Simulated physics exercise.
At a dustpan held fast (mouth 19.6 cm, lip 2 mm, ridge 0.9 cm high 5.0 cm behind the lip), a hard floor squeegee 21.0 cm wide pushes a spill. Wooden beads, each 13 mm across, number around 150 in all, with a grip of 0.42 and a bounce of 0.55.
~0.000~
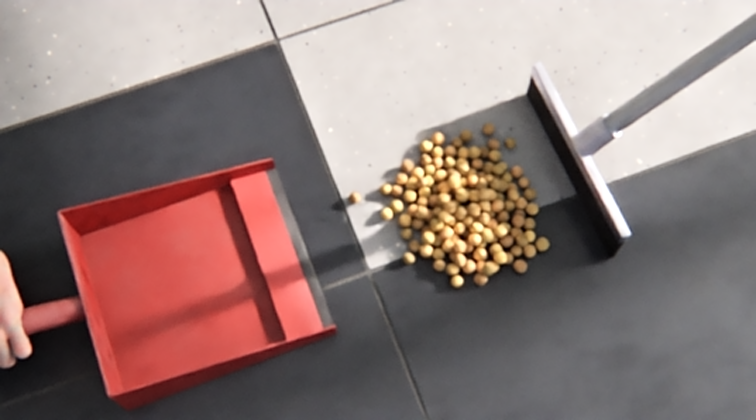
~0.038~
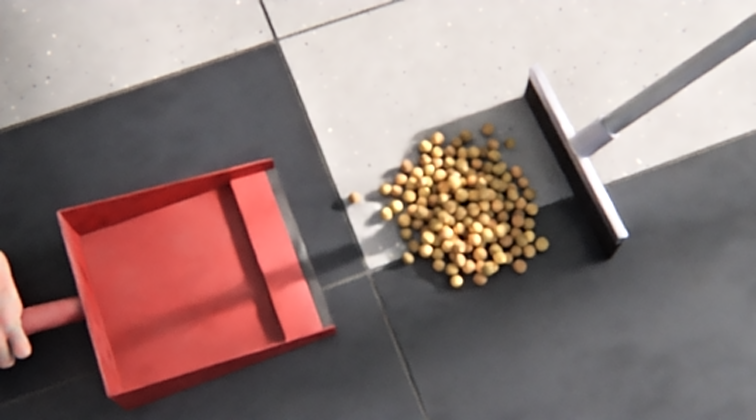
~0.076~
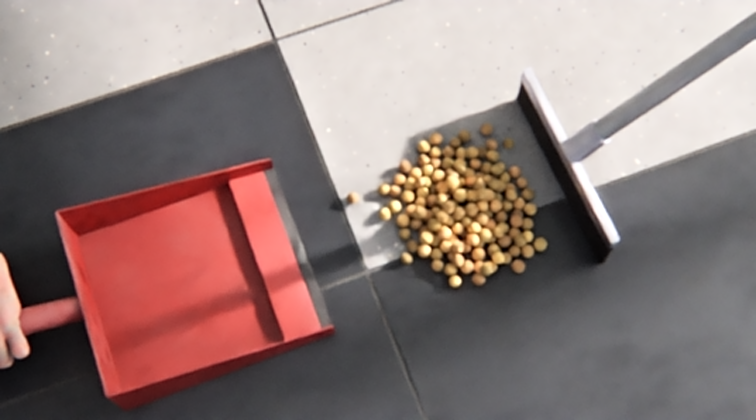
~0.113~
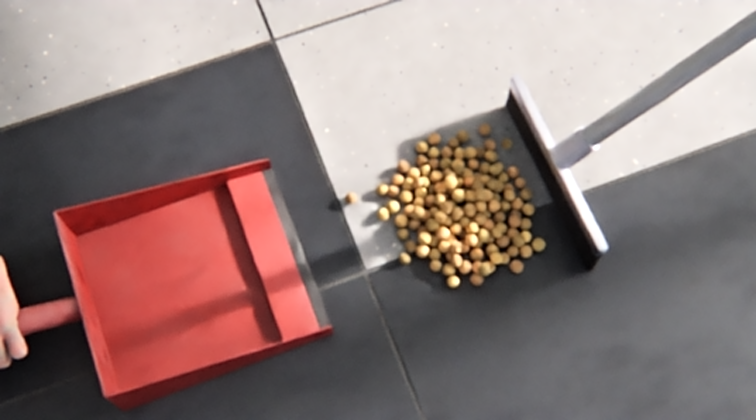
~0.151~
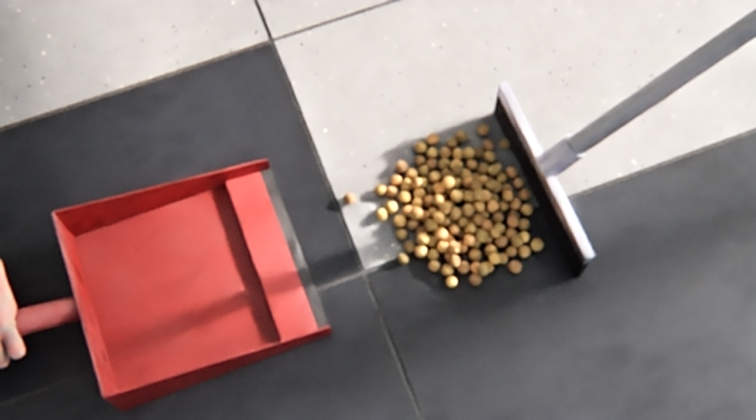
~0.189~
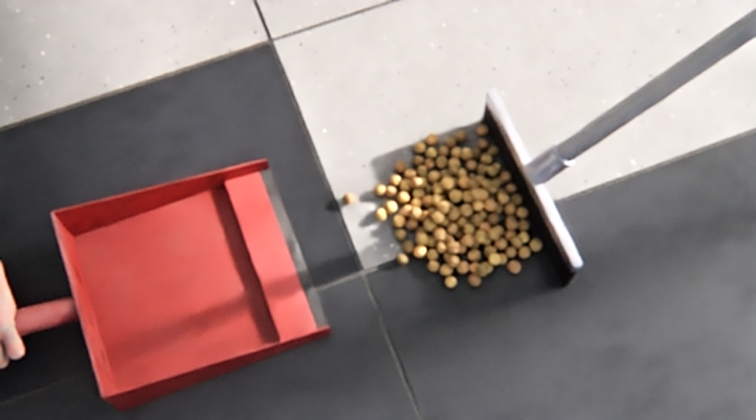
A squeegee with a long handle starts just right of a loose pile of small round wooden beads on a floor of pale and dark tiles. Its blade slides left and slightly down until it meets the pile's right edge, while a hand at left holds a red dustpan nearly still.
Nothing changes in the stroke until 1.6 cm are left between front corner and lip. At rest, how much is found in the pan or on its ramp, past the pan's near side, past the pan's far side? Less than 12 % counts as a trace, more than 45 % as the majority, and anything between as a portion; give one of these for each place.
Pan - a portion, near side - a portion, far side - a trace.
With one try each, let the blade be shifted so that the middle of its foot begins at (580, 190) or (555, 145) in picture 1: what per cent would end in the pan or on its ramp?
Estimates: 35 percent and 45 percent.
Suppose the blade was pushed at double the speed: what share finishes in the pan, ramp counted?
It would be near 50 per cent.
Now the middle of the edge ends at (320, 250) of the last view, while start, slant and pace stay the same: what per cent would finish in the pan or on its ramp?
That comes to near 55 percent.
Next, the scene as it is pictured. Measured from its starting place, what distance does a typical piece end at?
That distance is close to 20 cm.
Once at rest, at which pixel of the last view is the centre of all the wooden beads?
Look around (298, 279) in the last picture.
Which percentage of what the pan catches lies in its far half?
I'd put it near 20 per cent.
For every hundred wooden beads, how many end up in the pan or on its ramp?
About 35 per cent.
After 0.49 s, middle of the blade 13 cm from the lip; 0 % over the lip, far side 0 %, near side 15 %.
Then, at 0.68 s, middle of the blade 6 cm from the lip; 10 % over the lip, far side 5 %, near side 20 %.
After 1.00 s, middle of the blade 2 cm from the lip; 35 % over the lip, far side 5 %, near side 25 %.
At rest (1.5 s), pan 35 %, near side 25 %, far side 5 %, in front of the lip or behind the blade 35 %.
